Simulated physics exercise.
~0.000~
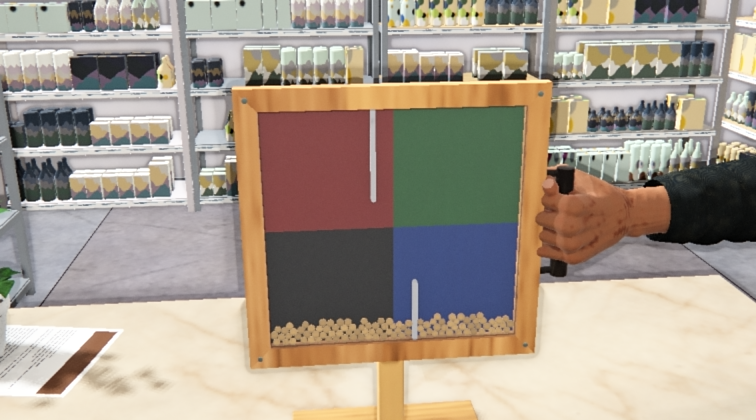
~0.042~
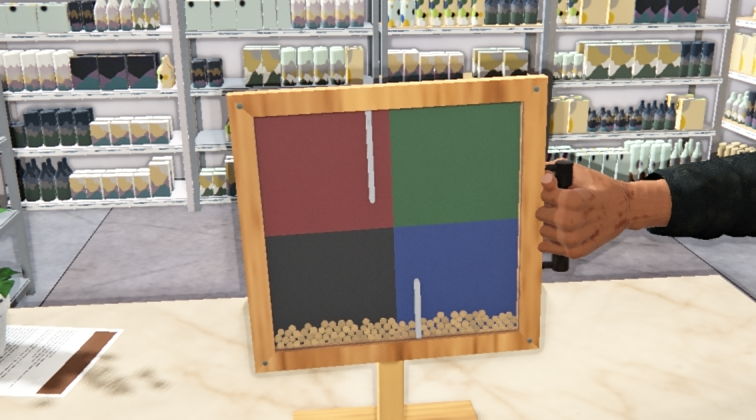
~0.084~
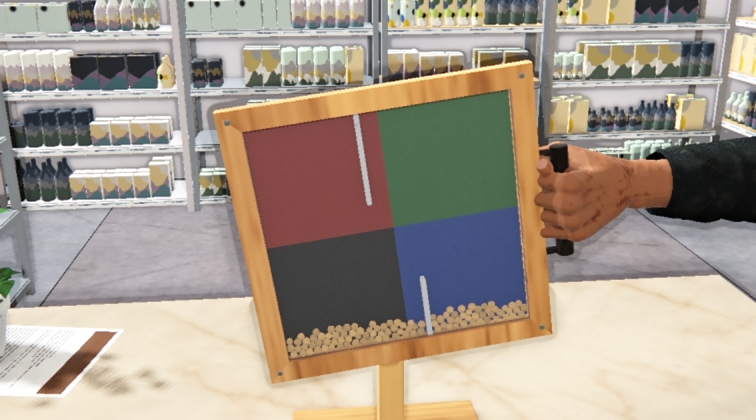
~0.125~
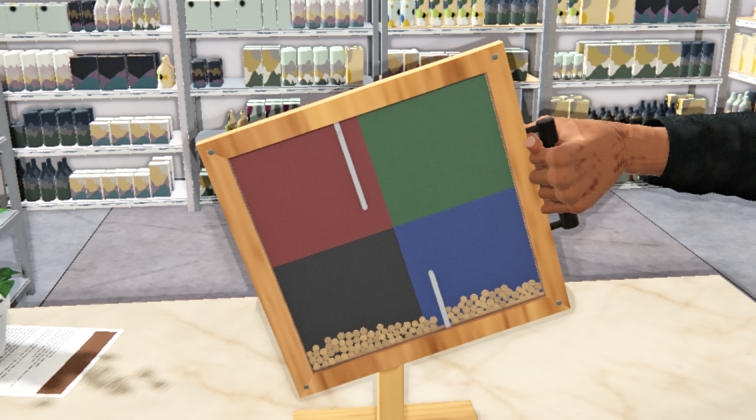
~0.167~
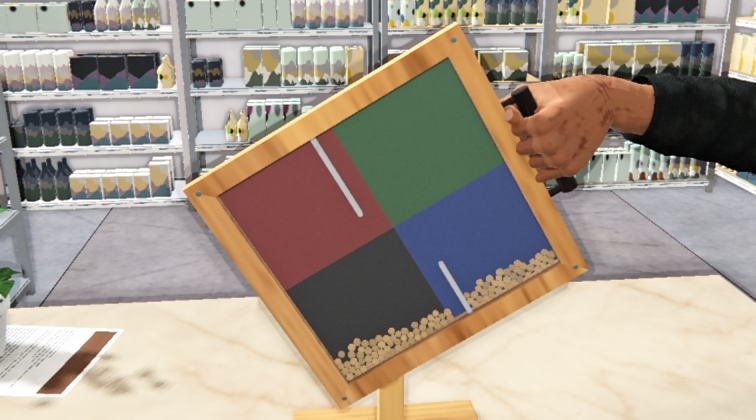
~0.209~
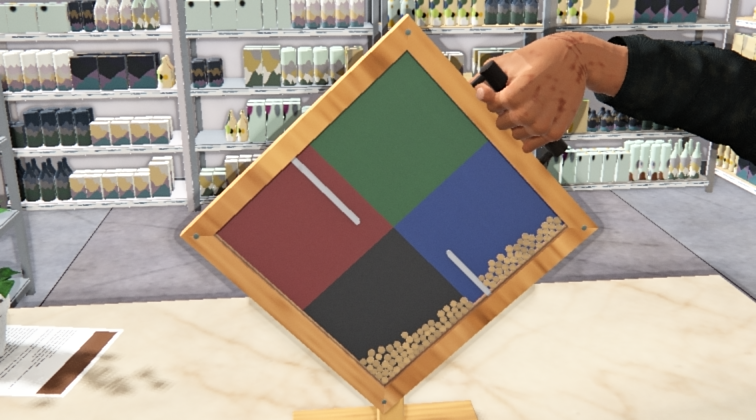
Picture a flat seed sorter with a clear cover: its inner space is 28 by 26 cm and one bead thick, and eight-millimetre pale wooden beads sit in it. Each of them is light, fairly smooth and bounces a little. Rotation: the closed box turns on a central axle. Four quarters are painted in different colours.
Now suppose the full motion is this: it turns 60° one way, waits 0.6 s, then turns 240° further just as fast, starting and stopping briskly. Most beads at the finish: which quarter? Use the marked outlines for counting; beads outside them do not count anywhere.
Answer: Blue.
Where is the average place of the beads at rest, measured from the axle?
About 3 cm left and 11 cm below.
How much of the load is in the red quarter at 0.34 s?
I'd guess near 0 in a hundred.
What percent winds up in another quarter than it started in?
I'd guess roughly 50 percent, give or take.
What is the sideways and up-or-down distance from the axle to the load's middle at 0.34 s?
9 cm right, 7 cm below.
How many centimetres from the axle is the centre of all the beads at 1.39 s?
Some 4 cm right and 2 cm above.
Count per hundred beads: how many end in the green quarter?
Share at rest: Approx. 5 %.
After 0.34 s, it stands 60° anticlockwise; the beads' middle is 9 cm right of and 7 cm below the centre; blue 40 %, black 60 %.
After 1.39 s, it stands 179° anticlockwise; the beads' middle is 4 cm right of and 2 cm above the centre; red 25 %, blue 35 %, green 5 %, black 35 %.
After 1.85 s, it has come round 300° anticlockwise; the beads' middle is 7 cm right of and 1 cm above the centre; red 55 %, blue 5 %, green 40 %.
All still by 2.9 s, it has come round 300° anticlockwise; red 0 %, blue 80 %, green 5 %, black 15 %.
